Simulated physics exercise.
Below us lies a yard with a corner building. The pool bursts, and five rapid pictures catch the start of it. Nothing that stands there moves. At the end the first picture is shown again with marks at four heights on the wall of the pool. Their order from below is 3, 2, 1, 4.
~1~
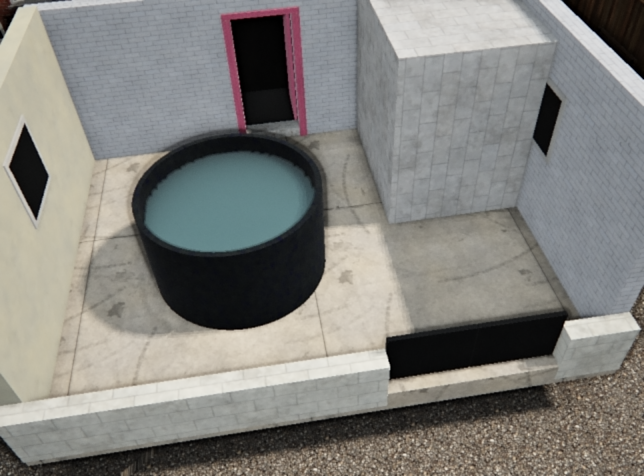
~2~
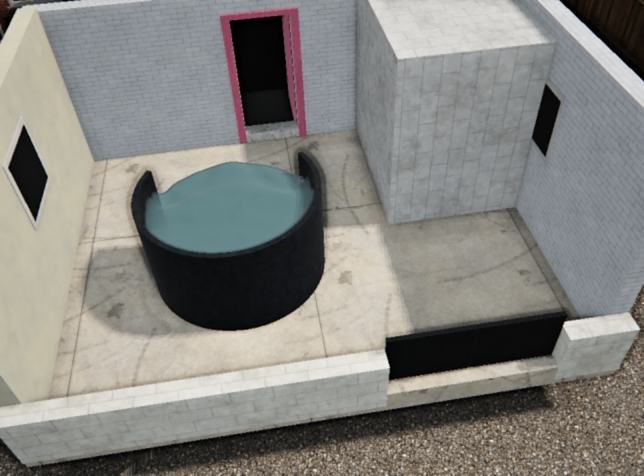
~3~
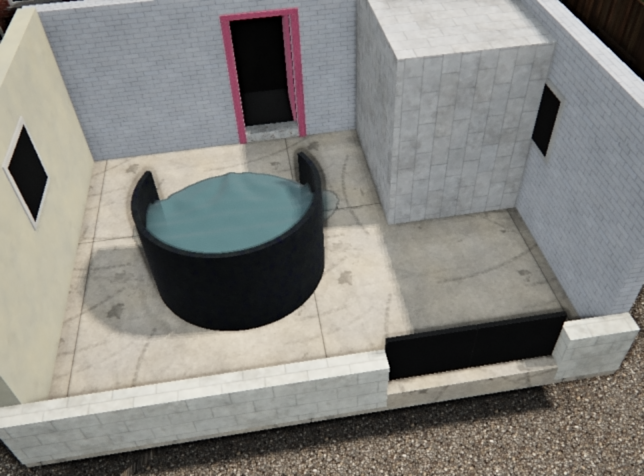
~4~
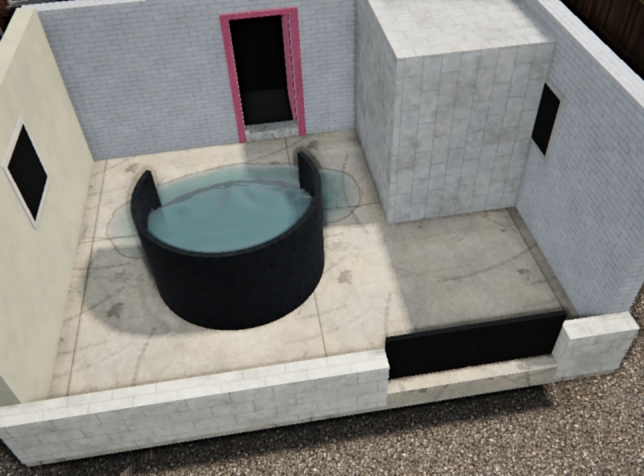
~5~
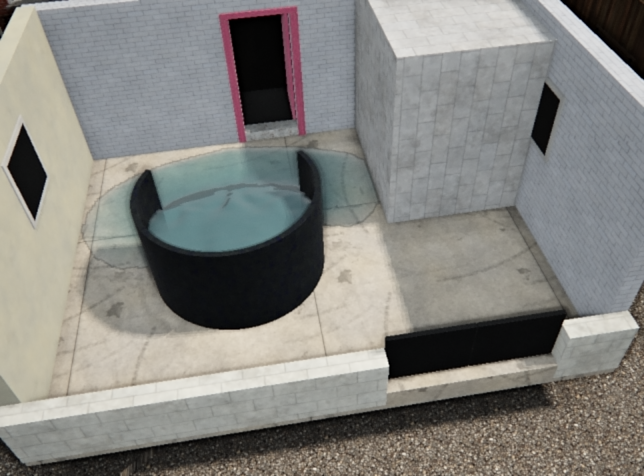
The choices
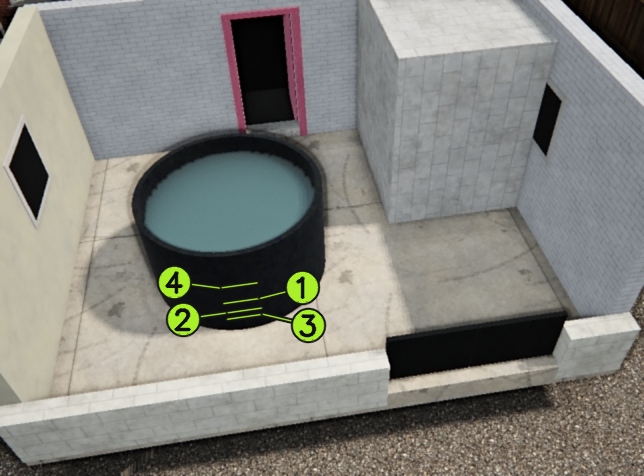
At first, a round black pool of still blue-green water stands in a walled yard with a pink doorway behind it. Then the back part of its wall is gone, and water spreads out behind and to both sides in a thin, widening sheet across the pale floor.
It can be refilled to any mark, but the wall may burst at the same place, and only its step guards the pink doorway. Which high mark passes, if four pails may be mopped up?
2 will do.
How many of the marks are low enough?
Two of them.
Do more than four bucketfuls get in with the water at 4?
Yes, it does.
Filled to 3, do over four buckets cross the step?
No, not at all.
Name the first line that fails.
1.
On the marked copy, 1 at (241, 301); 2 at (243, 310); 3 at (245, 316); 4 at (238, 285); from the bottom up 3, 2, 1, 4.
With 1, about 10 bucketfuls get in.
With 2, a bucket or two gets in.
With 3, nothing gets over.
With 4, dozens of bucketfuls pour in.
